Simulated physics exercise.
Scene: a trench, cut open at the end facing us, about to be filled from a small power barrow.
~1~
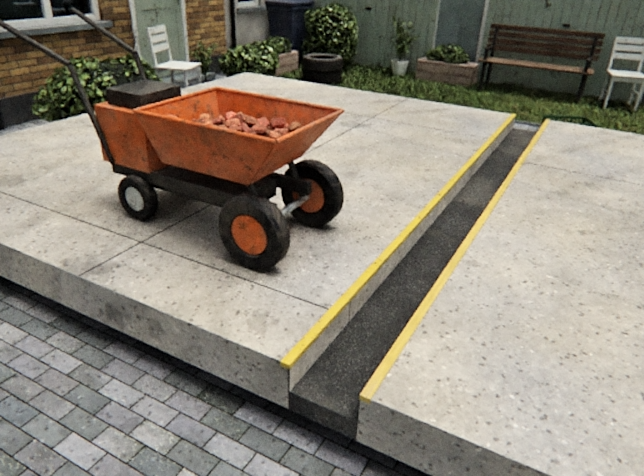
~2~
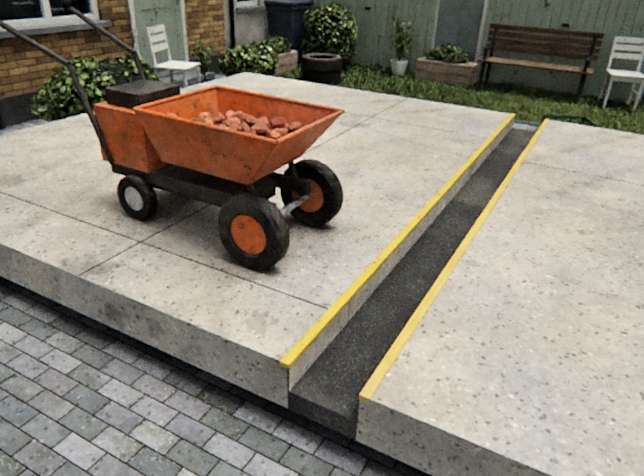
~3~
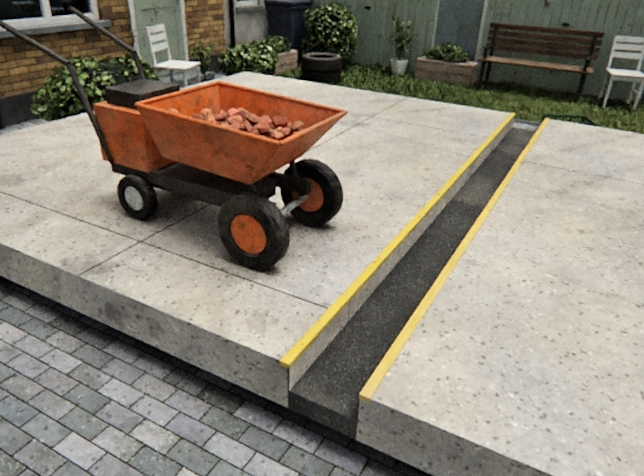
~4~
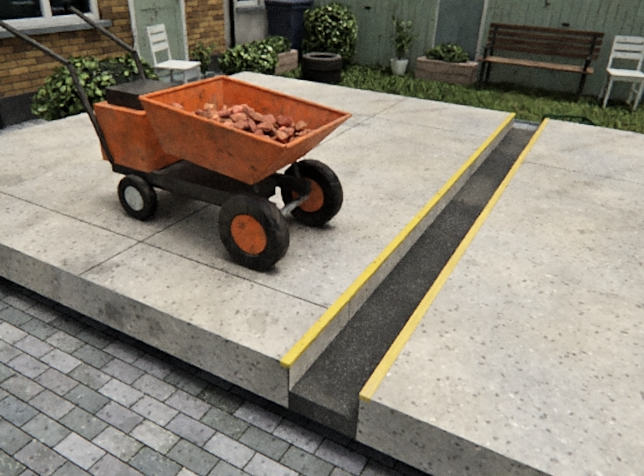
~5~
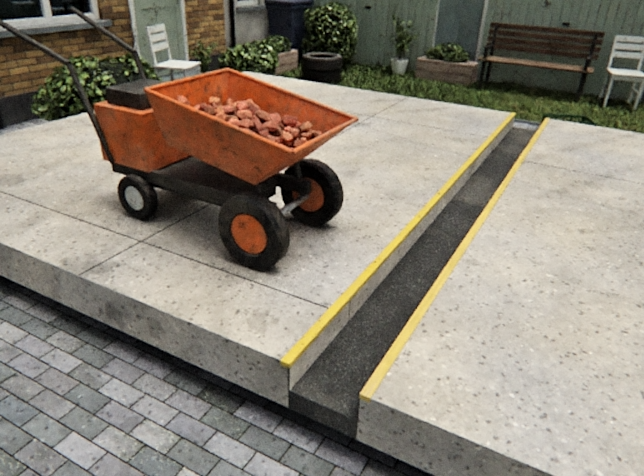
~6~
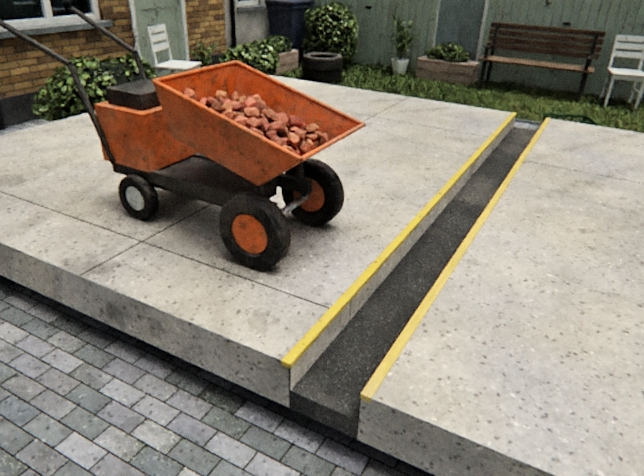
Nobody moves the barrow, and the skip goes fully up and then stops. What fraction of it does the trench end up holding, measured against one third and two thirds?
Above two thirds.
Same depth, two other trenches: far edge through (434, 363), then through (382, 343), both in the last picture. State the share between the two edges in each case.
100 %, 80 %.
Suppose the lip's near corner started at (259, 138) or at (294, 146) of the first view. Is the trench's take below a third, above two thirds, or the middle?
At spot one the answer is above two thirds, and at spot two it is beyond two thirds.
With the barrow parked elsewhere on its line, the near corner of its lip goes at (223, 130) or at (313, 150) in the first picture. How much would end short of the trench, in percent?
Position 1: Near 60 %; position 2: Near 0 %.
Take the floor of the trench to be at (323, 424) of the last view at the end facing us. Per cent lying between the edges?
The share would be close to 100 percent.
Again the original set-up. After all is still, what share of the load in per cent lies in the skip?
0 %, about.
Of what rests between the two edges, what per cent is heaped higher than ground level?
My figure is near 20 per cent.
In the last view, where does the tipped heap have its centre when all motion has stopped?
(401, 289).
Just after the last frame, skip tipped steeply; every one in the skip.
A moment on, skip tipped right over; the larger part in the skip; just a few short of the trench; roughly a quarter in or heaped over the trench.
Further on, skip tipped right over; just a few in the skip; just a few short of the trench; almost all in or heaped over the trench; just a few beyond it.
When it is over, skip tipped right over; just a few short of the trench; almost all in or heaped over the trench; just a few beyond it.
